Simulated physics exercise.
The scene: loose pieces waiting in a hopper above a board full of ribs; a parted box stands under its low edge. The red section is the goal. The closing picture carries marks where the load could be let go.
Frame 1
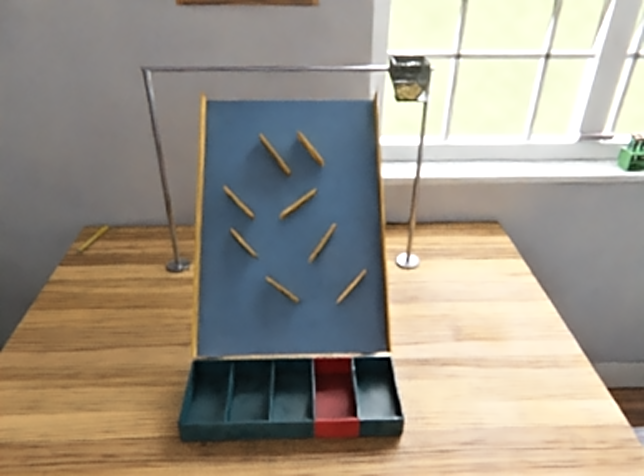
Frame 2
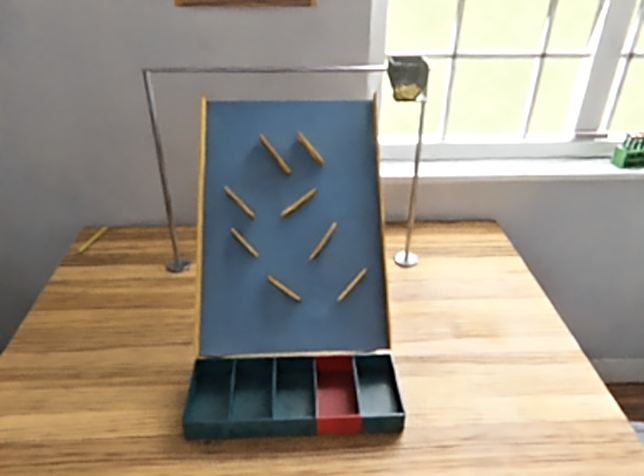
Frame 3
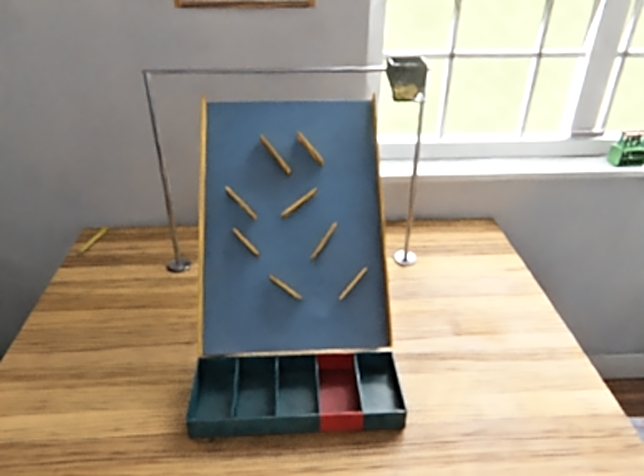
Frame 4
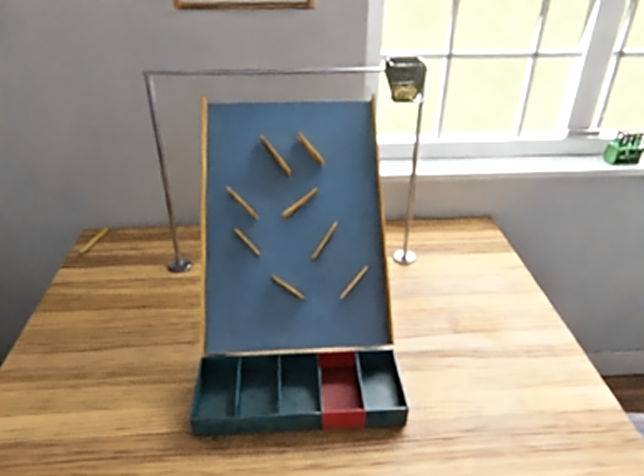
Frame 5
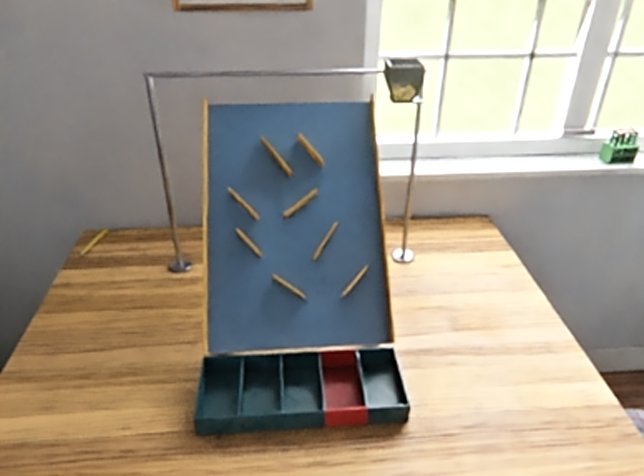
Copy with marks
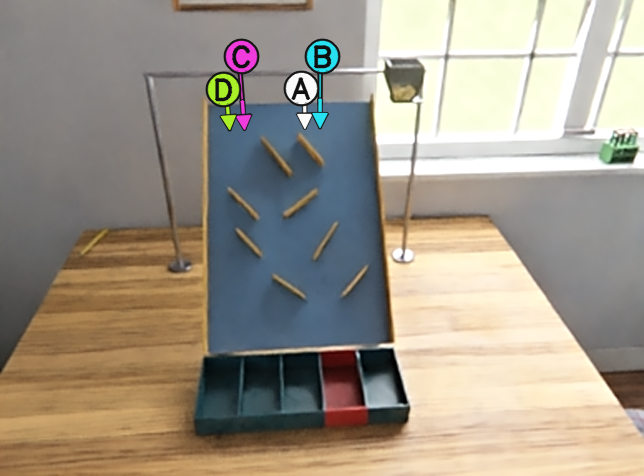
A blue board with wooden ribs stands above a parted box as the view shifts slightly.
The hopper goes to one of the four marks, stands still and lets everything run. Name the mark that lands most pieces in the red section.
Mark C does it best.
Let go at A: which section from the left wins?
It is the fifth one.
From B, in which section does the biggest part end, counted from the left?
The third.
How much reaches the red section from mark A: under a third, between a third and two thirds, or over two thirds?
Mark A gives under a third.
On the marked copy, mark A meets the board at (304, 123); mark B meets the board at (320, 122); mark C meets the board at (244, 124); mark D meets the board at (229, 124).
If A is chosen, a small share in the red section, the bulk in other sections.
If B is chosen, a small share in the red section, all but a few in other sections.
If C is chosen, close to half in the red section, close to half in other sections.
If D is chosen, close to a third in the red section, close to two thirds in other sections.
